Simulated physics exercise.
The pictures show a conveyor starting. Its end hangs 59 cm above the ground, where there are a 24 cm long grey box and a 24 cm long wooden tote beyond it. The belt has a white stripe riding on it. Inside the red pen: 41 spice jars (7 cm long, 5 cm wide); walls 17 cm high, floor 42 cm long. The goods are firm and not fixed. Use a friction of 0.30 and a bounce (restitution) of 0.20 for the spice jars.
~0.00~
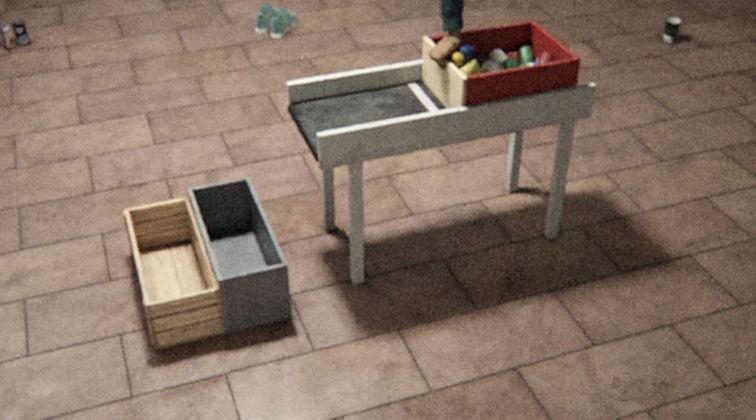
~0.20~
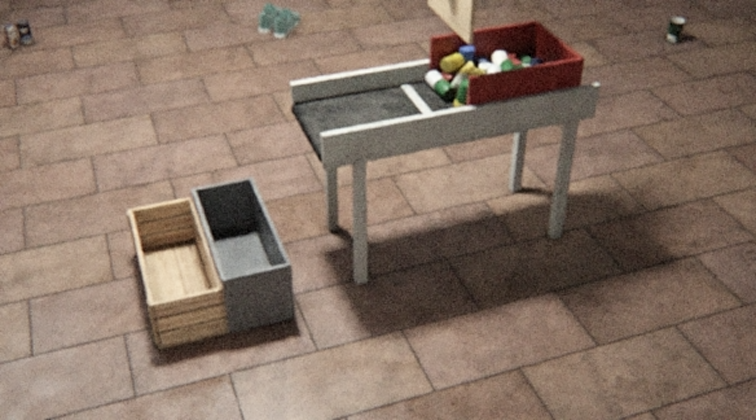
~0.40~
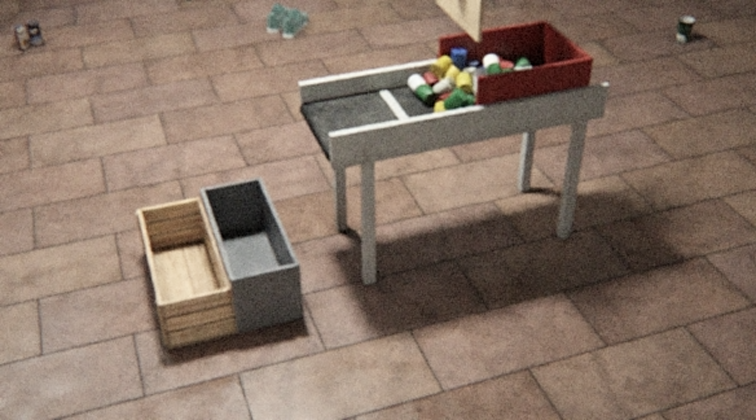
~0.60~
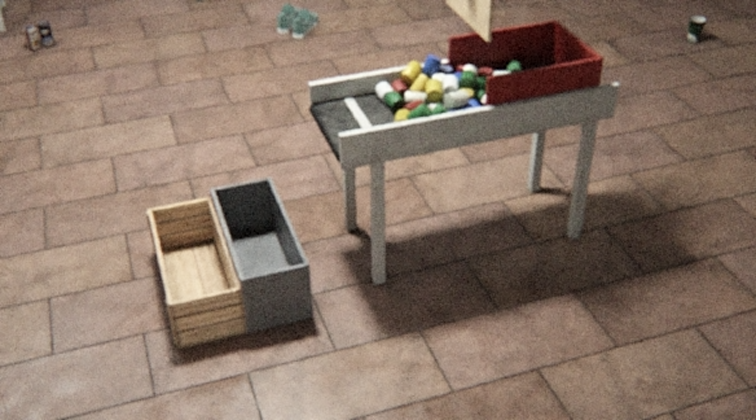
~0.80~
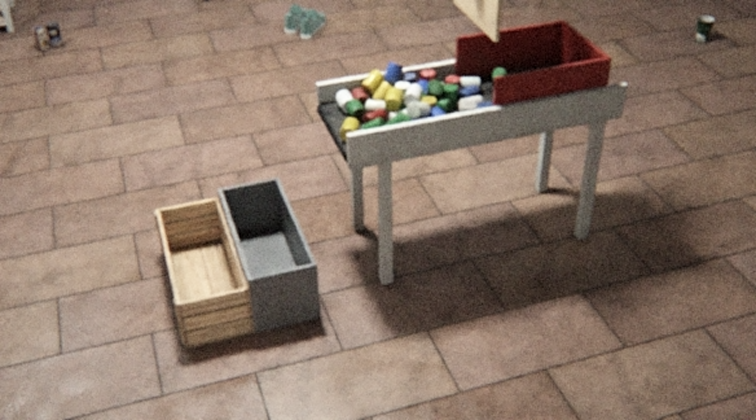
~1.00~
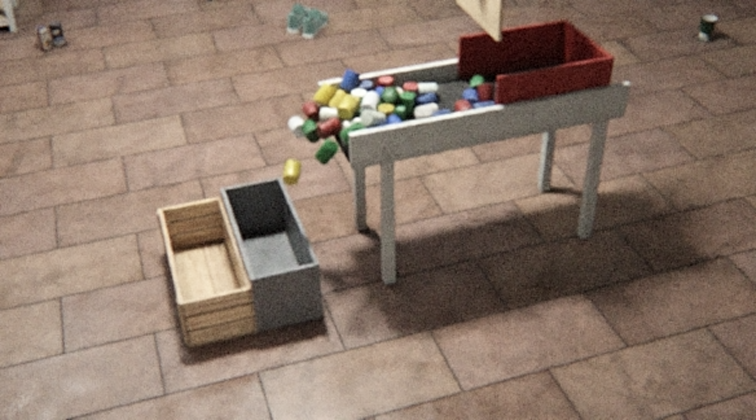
A pale panel lifted from the front of a red pen on a white-legged conveyor, and the belt carried colourful jars left until a few dropped off its end above the grey box.
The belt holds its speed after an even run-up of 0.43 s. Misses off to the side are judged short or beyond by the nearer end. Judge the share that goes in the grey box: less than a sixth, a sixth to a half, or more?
I'd reckon a majority of the load finishes in the grey box.
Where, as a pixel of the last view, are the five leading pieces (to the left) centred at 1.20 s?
Close to (267, 241) in the last view.
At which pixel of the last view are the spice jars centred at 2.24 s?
Somewhere about (268, 260) in pixels.
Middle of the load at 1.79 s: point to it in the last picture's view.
Estimated centre in the last picture: (272, 262).
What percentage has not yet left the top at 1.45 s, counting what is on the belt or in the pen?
About 10 per cent.
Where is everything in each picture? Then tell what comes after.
In the first picture (we follow the rim corner now nearest the camera; the camera pans a little), red pen at (466, 77); grey box at (222, 278); belt has run 0 cm; nothing out yet.
The second picture shows red pen at (469, 77); belt has run 4 cm.
The third picture shows red pen at (478, 77); belt has run 16 cm; 7 out, the lowest jar at (432, 83).
The fourth picture shows red pen at (488, 77); belt has run 33 cm; 24 out, the lowest jar at (416, 100).
The fifth picture shows red pen at (495, 77); belt has run 50 cm; 35 out.
The sixth picture shows red pen at (498, 77); grey box at (254, 277); belt has run 67 cm; 39 out, the lowest jar at (292, 173).
After 1.20 s, 4 in the grey box, 19 on the belt and 18 in the air.
After 1.45 s, 21 in the grey box, 5 on the belt and 15 in the air.
After 1.79 s, 37 in the grey box, 1 on the belt and 3 in the air.
Final count (at 2.24 s), 41 in the grey box. Asked share, 41 of 41, 100 per cent.
